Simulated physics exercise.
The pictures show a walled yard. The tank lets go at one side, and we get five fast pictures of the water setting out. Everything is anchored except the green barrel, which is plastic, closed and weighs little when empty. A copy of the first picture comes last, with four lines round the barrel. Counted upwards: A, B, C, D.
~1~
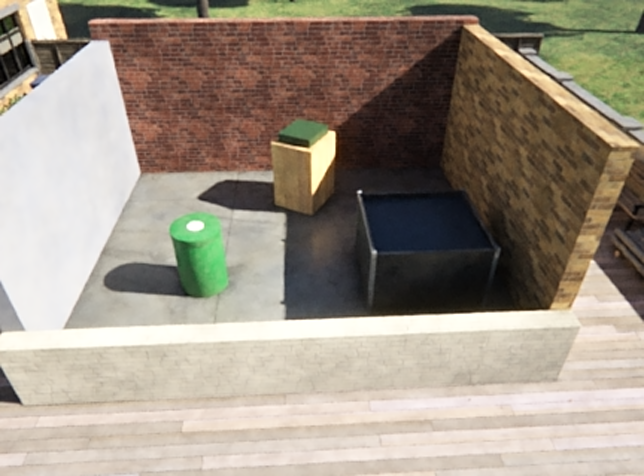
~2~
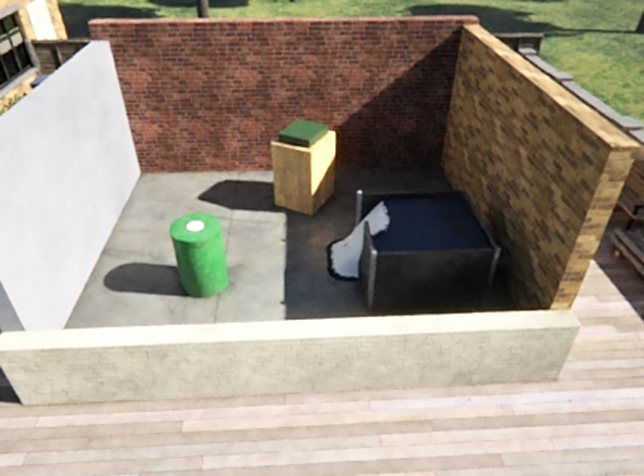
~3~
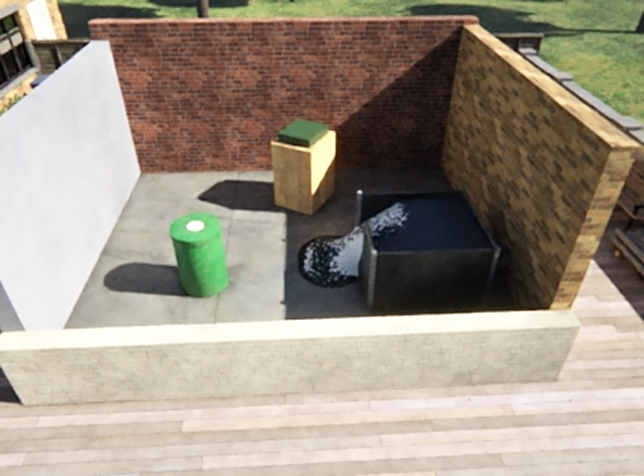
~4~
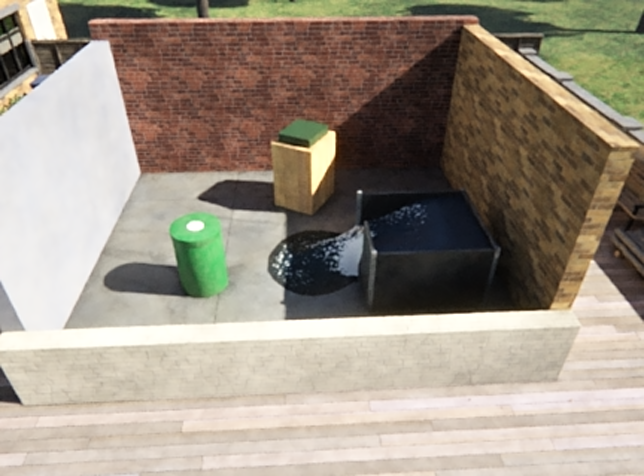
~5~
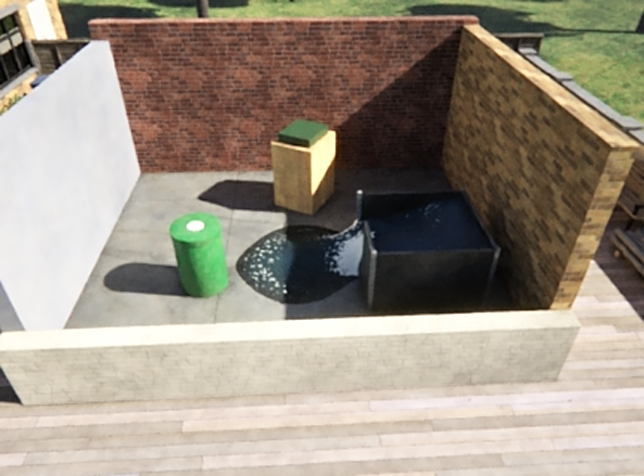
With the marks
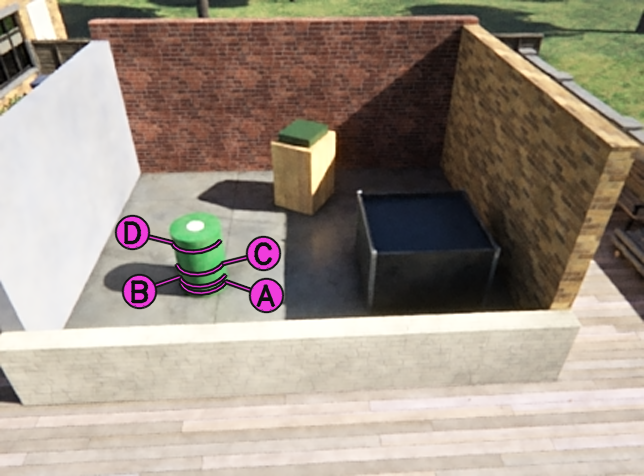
The footage shows a walled yard with a green barrel, a wooden box with a green top and a dark tank; water pours from the tank's left side and spreads leftward across the ground in a widening dark puddle.
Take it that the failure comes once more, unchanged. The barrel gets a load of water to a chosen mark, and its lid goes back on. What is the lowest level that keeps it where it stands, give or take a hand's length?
I would pick level C.
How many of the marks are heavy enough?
Two of them.
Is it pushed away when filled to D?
No, that is safe.
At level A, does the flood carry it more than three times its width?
No, it does not.
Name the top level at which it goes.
Level B.
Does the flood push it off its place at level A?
Yes.
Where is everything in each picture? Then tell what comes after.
The first picture shows lid of the green barrel at (195, 226); tank full, its middle at (422, 224).
In the second picture, 1 % of the ground wet, in view closest to the barrel at (335, 265).
In the third picture, 3 % of the ground wet, in view closest to the barrel at (307, 266).
In the fourth picture, 6 % of the ground wet, in view closest to the barrel at (274, 265).
The fifth picture shows lid of the green barrel at (195, 226); 9 % of the ground wet, in view closest to the barrel at (246, 269).
On the marked copy, A at (201, 293); B at (200, 286); C at (197, 274); D at (193, 252); from the bottom up A, B, C, D.
With A, it is pushed about twice its own width away.
With B, it is pushed about its own width away.
With C, it does not move.
With D, it does not move.
